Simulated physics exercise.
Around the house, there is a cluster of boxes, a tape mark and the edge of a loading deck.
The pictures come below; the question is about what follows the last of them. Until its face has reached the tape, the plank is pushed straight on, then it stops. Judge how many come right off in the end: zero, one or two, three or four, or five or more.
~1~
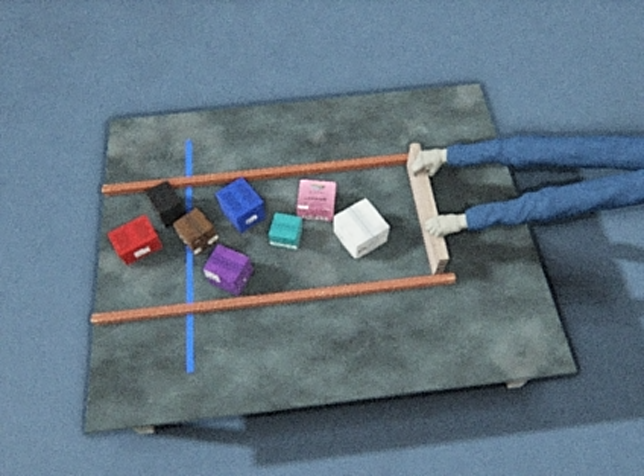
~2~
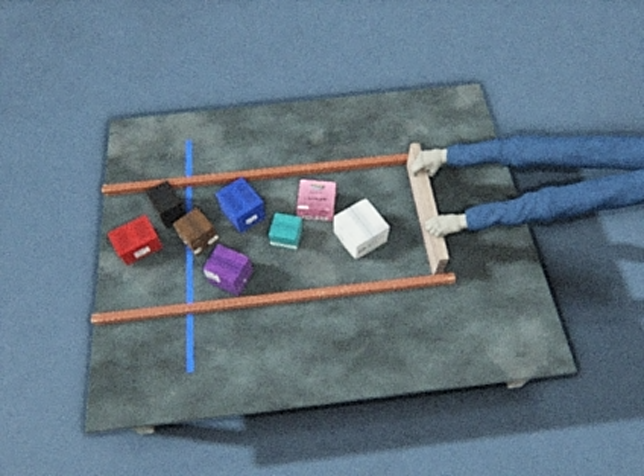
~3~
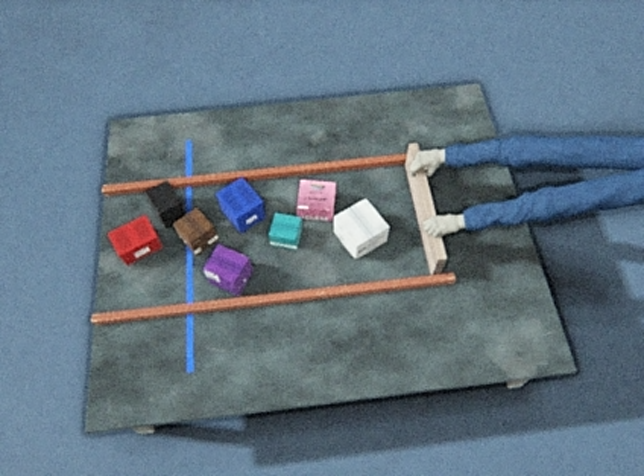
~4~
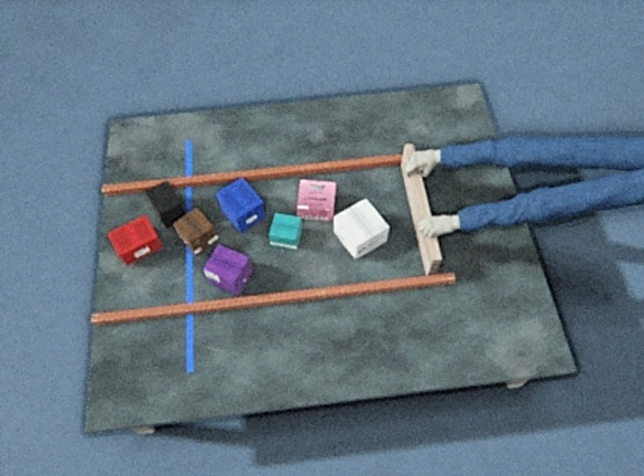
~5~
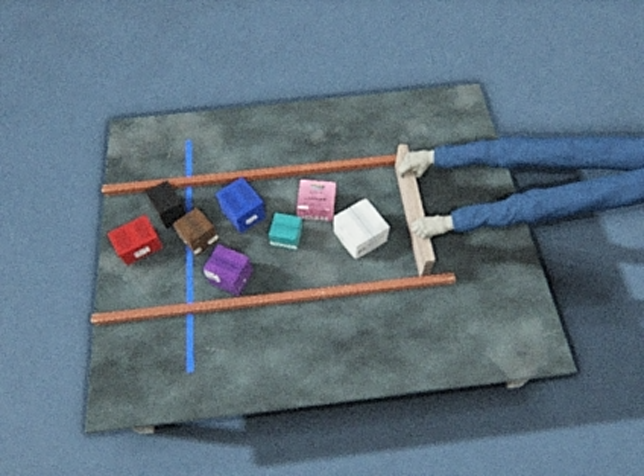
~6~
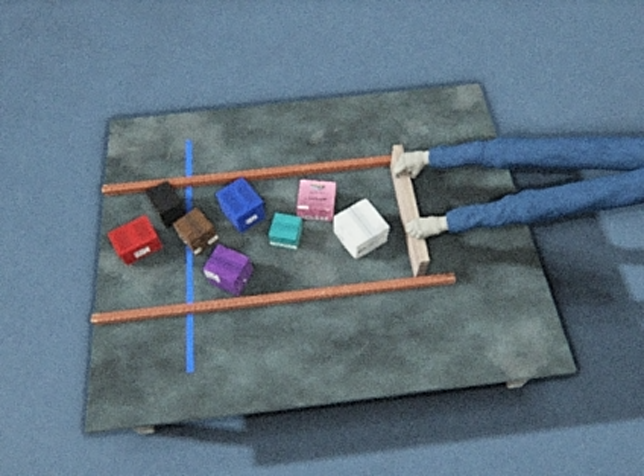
In the end, one or two come right off.
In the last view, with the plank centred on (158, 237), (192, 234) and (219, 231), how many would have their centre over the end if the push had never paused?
In order: 3, 1, 0.
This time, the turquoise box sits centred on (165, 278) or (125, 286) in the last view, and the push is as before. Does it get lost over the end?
In turn it survives; stays on.
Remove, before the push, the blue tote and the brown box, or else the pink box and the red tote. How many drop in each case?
First 0, then 0.
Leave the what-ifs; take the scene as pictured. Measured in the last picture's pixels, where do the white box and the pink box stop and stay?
Answer: First (167, 248), after that (170, 218).
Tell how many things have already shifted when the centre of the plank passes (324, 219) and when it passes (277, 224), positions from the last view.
In order, the tallies are 3 and 5.
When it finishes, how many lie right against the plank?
3 end up touching it.
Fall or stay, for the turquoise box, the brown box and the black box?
At the finish the turquoise box is still there, the brown box is still there and the black box is still there.
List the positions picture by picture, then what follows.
The first picture shows red tote (136, 241); black box (167, 205); brown box (196, 232); plank (426, 208); tape (189, 243).
The second picture shows black box (167, 205); blue tote (242, 206).
The third picture shows brown box (196, 232); purple box (229, 271).
The fourth picture shows red tote (136, 241); plank (420, 209).
The fifth picture shows black box (167, 205); turquoise box (286, 232).
The sixth picture shows red tote (136, 241); black box (167, 205); brown box (196, 232); plank (408, 210); tape (189, 243).
Early on, none off yet; red tote at rest near (136, 241); black box at rest near (167, 205); brown box at rest near (196, 232).
Finally, the number that fall off is one or two; lost, red tote.
